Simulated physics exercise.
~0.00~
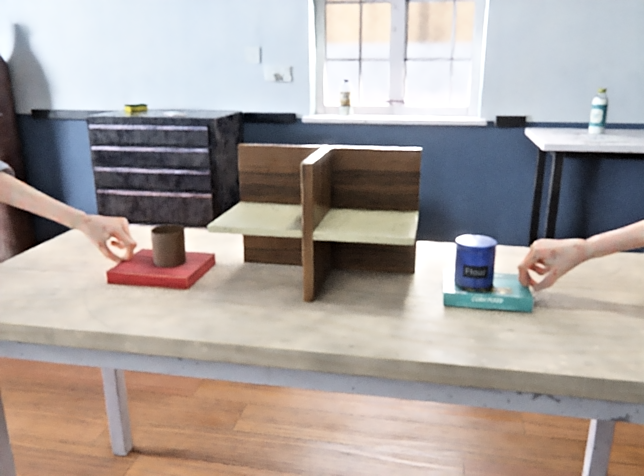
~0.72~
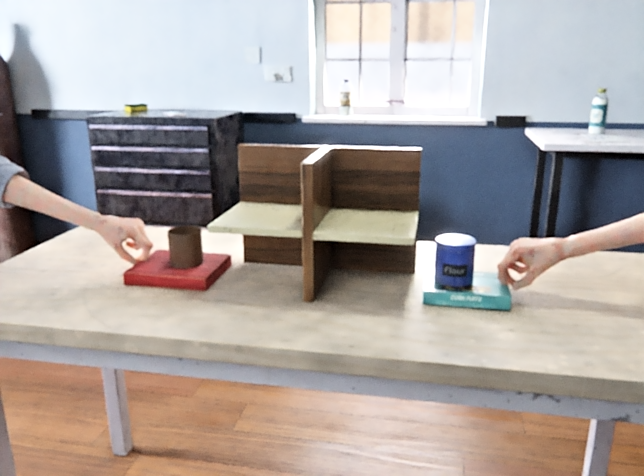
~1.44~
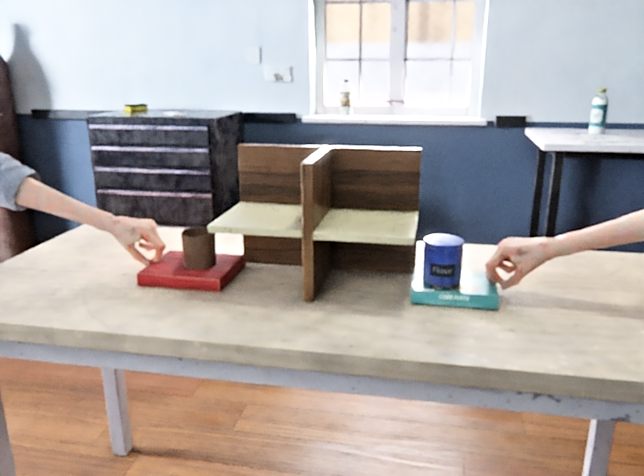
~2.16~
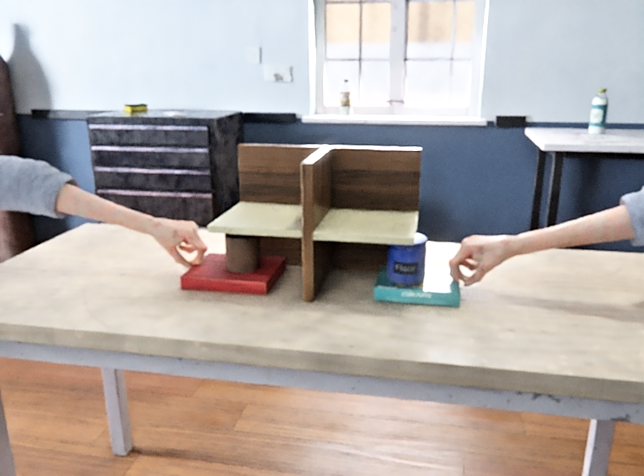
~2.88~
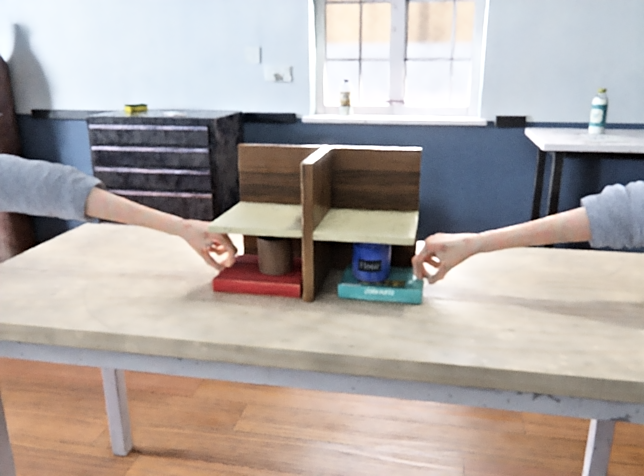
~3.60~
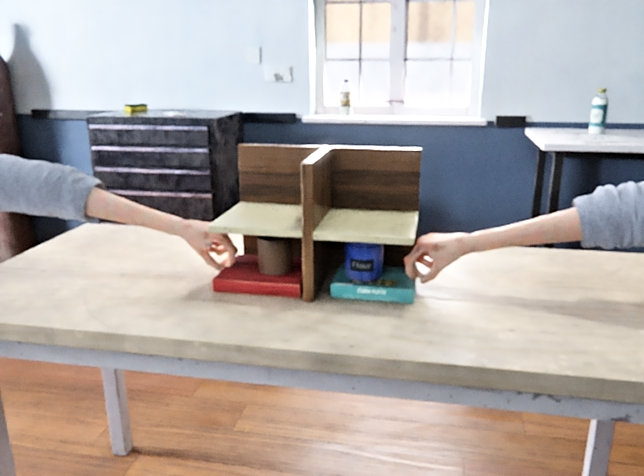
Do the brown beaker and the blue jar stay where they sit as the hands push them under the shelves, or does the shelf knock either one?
Both stay in place. The brown beaker and the blue jar each clear the shelf and ride in underneath it.
